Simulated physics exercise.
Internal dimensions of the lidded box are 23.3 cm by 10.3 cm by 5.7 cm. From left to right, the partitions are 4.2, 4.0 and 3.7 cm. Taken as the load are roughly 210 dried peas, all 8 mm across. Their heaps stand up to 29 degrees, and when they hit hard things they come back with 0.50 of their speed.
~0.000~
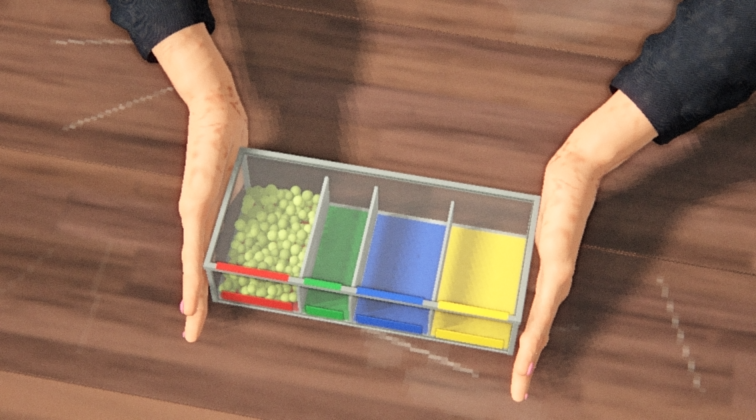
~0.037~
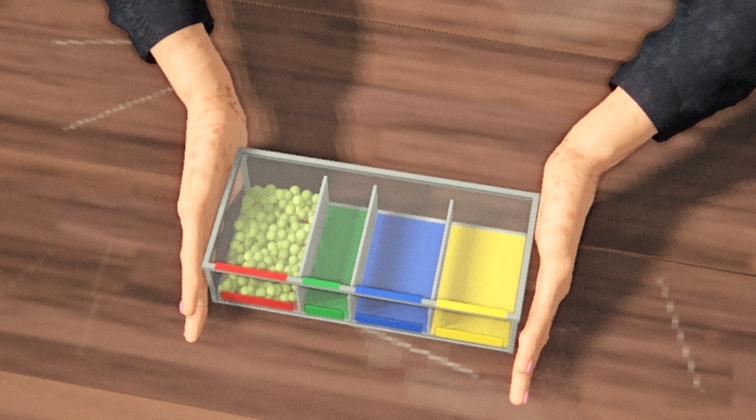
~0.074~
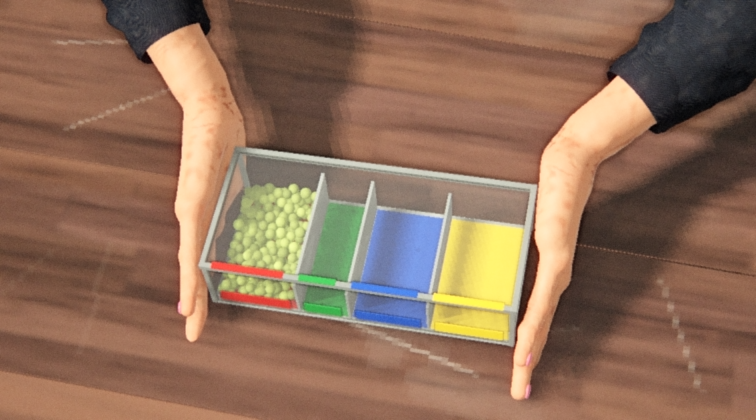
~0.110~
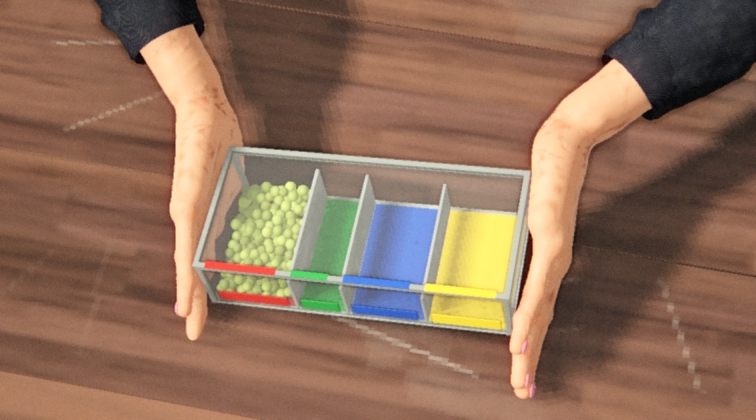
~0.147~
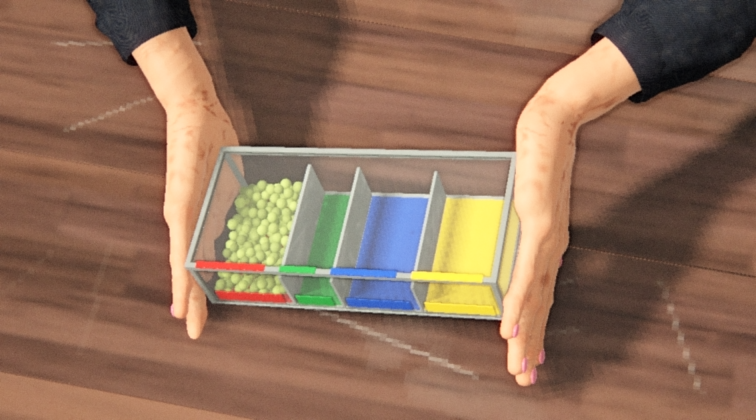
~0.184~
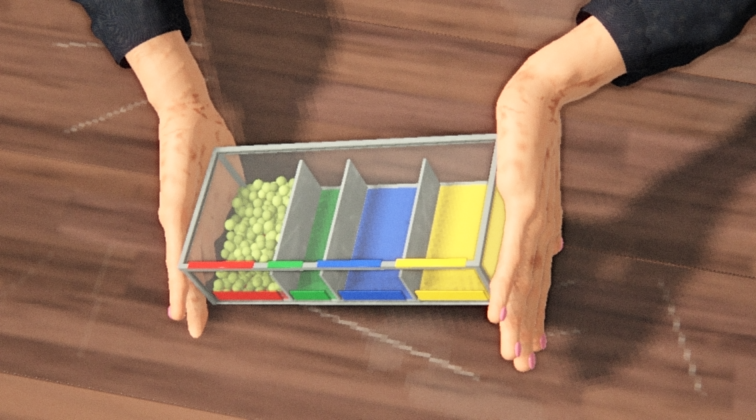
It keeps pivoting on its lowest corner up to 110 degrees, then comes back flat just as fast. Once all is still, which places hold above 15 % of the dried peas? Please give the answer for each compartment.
One by one: Red: Clears the bar; blue: Does not clear the bar; green: Does not clear the bar; yellow: Does not clear the bar.
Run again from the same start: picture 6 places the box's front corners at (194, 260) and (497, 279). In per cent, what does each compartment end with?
You'd see red at 100 percent, blue at 0, green at 0 and yellow at 0 percent.
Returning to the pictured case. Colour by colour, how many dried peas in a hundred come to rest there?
Per cent by compartment - red 100, blue 0, green 0, yellow 0.
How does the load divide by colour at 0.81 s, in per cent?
Red 100, blue 0, green 0, yellow 0.
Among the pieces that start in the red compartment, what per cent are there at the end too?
Around 100 %.
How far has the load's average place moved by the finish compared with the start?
I'd say close to 0.5 cm in total.
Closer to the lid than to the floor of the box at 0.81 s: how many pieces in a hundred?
I'd put it at some 50 percent.
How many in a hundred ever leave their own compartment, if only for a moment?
Around 0 in a hundred.
After 0.81 s, tilt 110 degrees; red 100 %.
After 1.23 s, tilt 47 degrees; red 100 %.
Then, at 1.72 s, tilt 0 degrees; red 100 %.
By 2.2 s all is still; red 100 %, blue 0 %, green 0 %, yellow 0 %.
